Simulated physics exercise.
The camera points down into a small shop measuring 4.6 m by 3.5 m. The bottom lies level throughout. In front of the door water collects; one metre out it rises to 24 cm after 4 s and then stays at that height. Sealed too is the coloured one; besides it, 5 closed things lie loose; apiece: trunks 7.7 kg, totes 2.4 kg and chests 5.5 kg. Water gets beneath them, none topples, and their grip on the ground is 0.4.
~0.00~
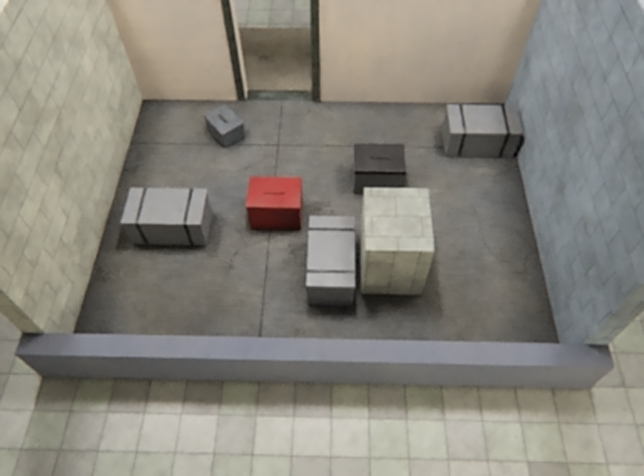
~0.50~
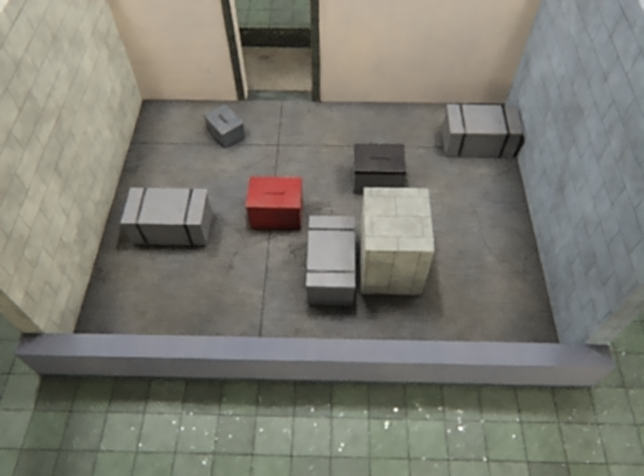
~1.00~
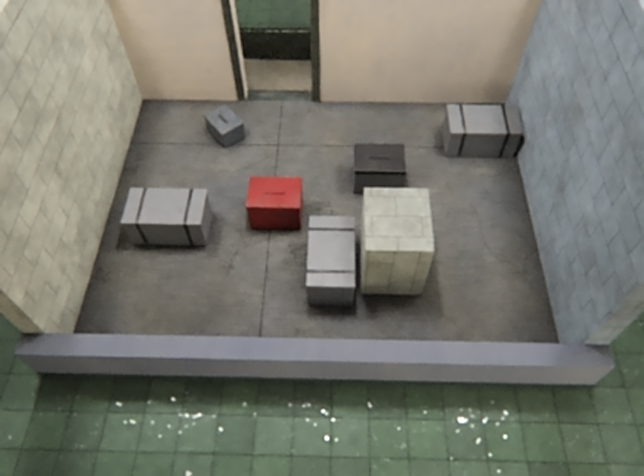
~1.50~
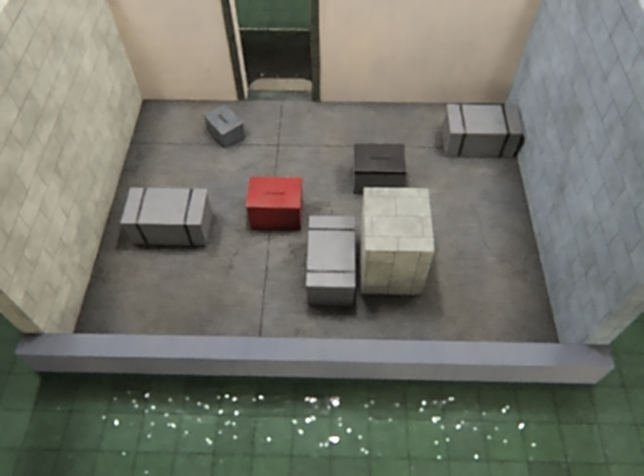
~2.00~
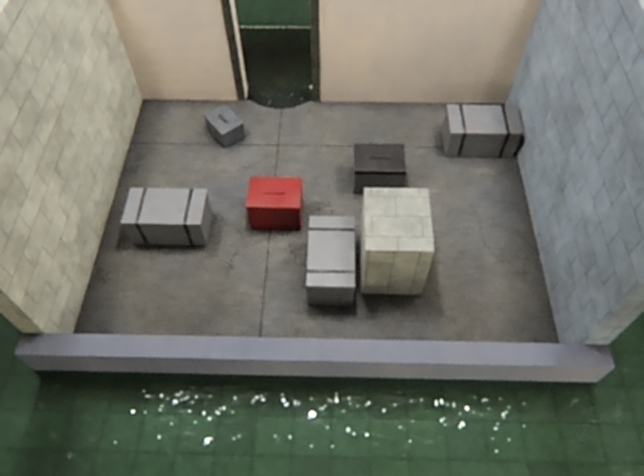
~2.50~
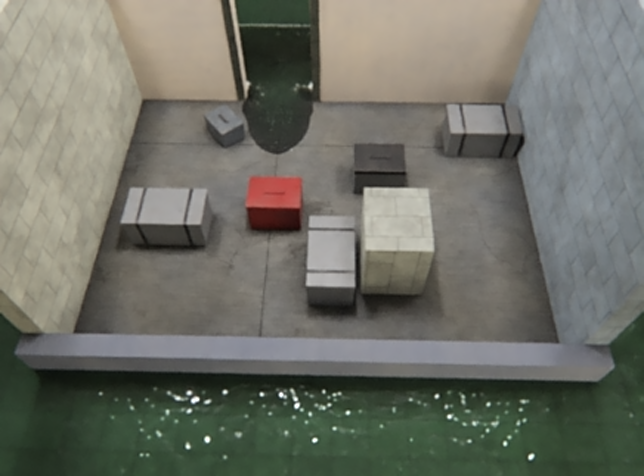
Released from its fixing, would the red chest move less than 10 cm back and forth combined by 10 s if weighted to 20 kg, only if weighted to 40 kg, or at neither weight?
Only at 40 kg.
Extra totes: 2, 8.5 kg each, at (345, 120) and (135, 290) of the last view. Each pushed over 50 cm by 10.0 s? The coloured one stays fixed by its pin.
Order as asked: Stays within / goes beyond.
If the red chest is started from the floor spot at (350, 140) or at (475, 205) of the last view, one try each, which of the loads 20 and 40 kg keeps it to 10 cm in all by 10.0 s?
Result, try 1: Both pass; try 2: Both pass.
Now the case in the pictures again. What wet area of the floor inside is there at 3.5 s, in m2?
Roughly 3.0 m2 of it is wet.
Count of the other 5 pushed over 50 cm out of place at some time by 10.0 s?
That makes 5.
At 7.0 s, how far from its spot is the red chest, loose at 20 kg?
Around 50 centimetres out of place.
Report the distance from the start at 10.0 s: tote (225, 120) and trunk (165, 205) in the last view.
30 cm, 150 cm.
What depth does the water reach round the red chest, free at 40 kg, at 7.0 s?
Depth: Approx. 5 cm.
After 3.5 s the red chest would be 0 cm from its start with 20 kg and 0 cm from its start with 40 kg; 3 cm of water round it then.
After 4.5 s the red chest would be 2 cm from its start with 20 kg and 0 cm from its start with 40 kg; 5 cm of water round it then.
After 7.0 s the red chest would be 46 cm from its start with 20 kg and 0 cm from its start with 40 kg; 5 cm of water round it then.
After 10.0 s the red chest would be 68 cm from its start with 20 kg and 0 cm from its start with 40 kg; 9 cm of water round it then.
